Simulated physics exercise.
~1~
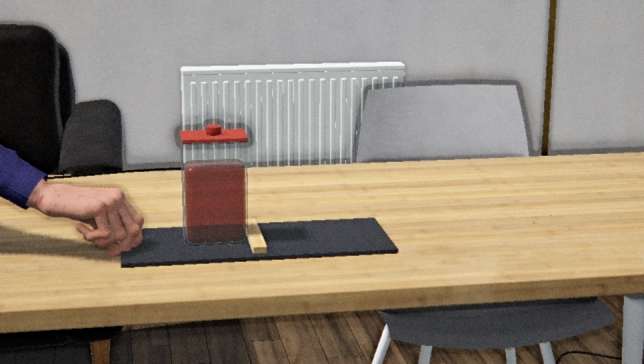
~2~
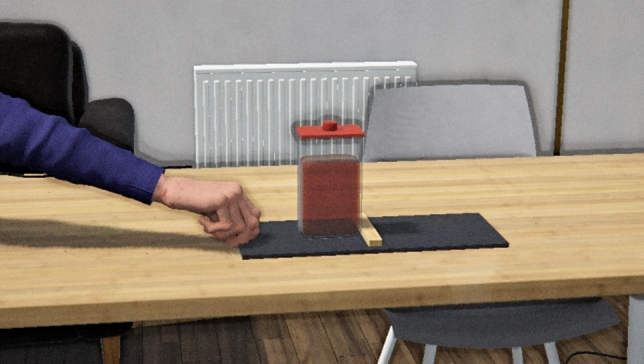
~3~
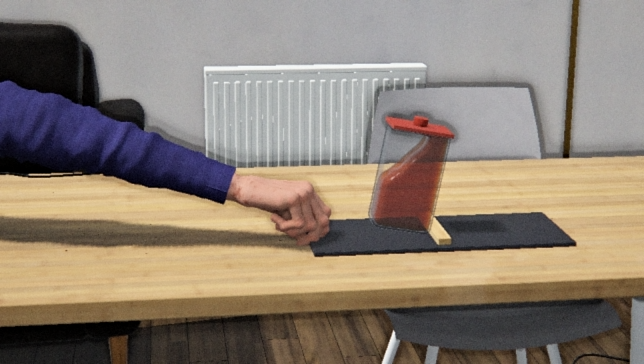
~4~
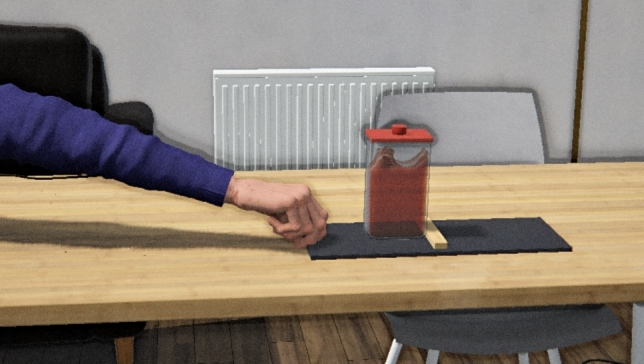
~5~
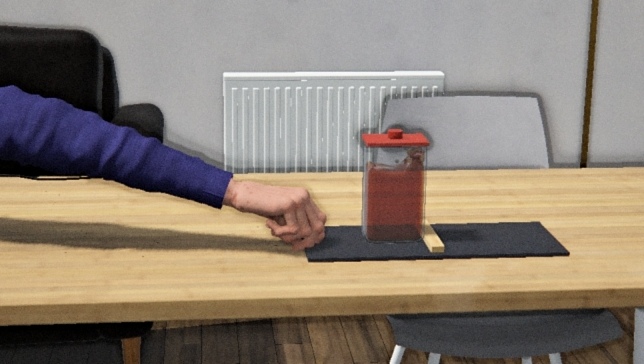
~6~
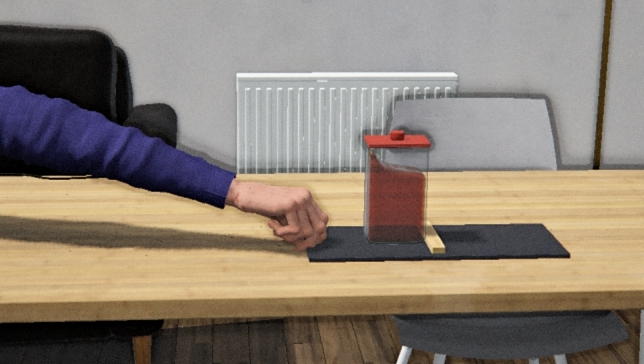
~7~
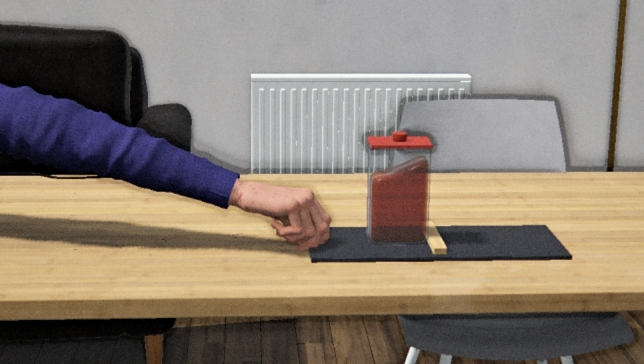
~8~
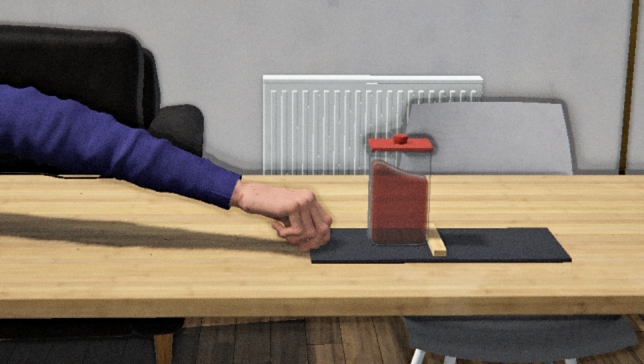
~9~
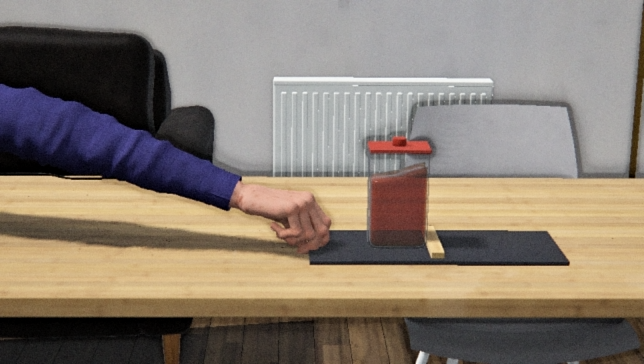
A clear square bottle of red liquid, its red cap on top, rides right on a dark board pushed by a hand, tips rightward over a small wooden batten as the board stops, then rocks back and stands upright while the liquid sloshes and gradually calms.
